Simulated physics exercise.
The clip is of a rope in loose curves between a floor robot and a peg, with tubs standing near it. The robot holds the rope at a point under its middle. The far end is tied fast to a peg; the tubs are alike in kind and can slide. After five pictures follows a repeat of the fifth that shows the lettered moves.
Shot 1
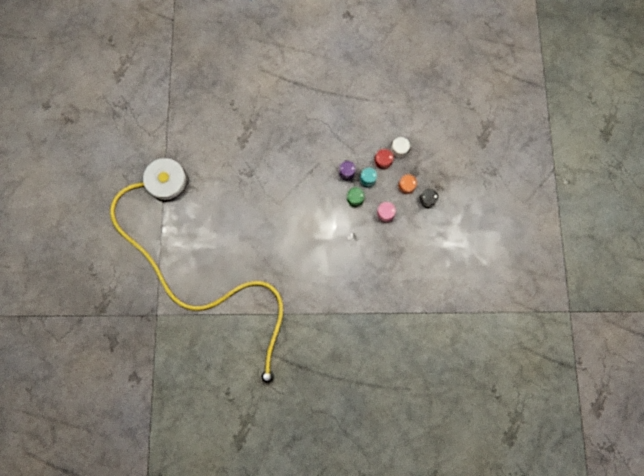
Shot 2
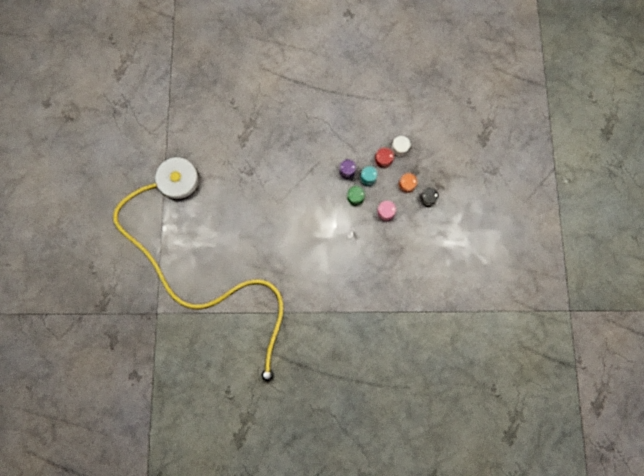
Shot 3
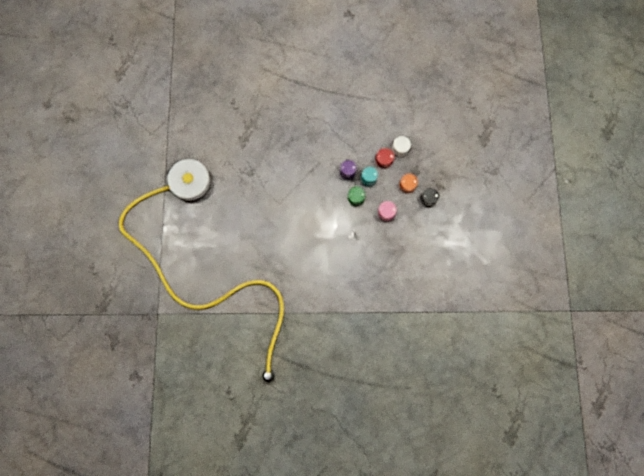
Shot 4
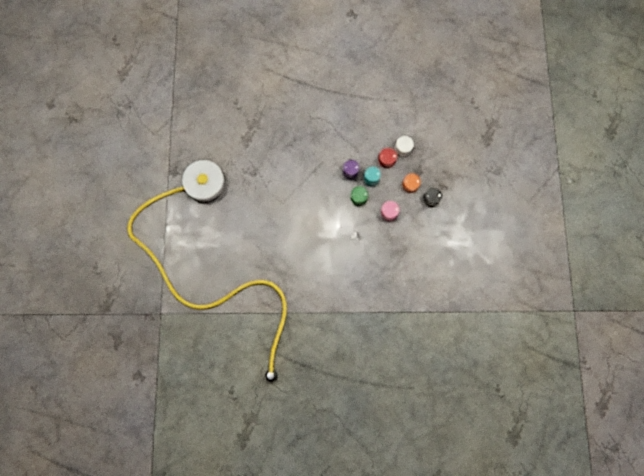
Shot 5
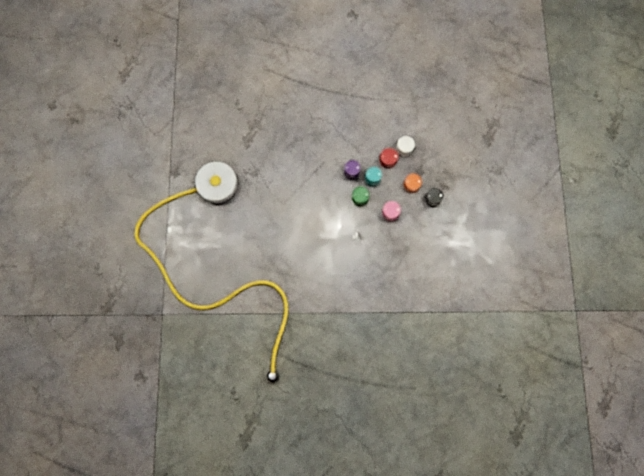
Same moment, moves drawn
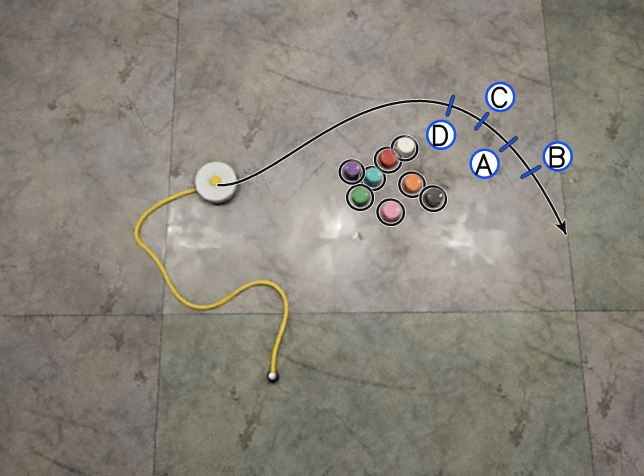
In this clip, a round grey robot attached to a curving yellow rope moves slowly a short way to the right across a tiled floor, shifting the rope's near curve, while the rope's far end and a cluster of colourful tubs stay put.
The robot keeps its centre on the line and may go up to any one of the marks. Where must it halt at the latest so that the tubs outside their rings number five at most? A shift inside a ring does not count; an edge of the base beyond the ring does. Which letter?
A is the last stop within the limit.
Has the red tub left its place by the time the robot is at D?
No.
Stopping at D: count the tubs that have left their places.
By then, none.
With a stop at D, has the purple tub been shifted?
By then, no.
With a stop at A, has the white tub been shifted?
By then, yes.
On the copy, A at (509, 144); B at (531, 172); C at (482, 121); D at (450, 106); the route from (218, 185) via (414, 101) to (566, 234).
On A. First, robot (320, 133).
Then, robot (425, 98).
Finally, robot (511, 142); turquoise tub (383, 176); red tub (399, 169); white tub (415, 165); purple tub (371, 185); four over the rings.
By contrast, B has six over the rings; C is within the limit but short; D is within the limit but short.
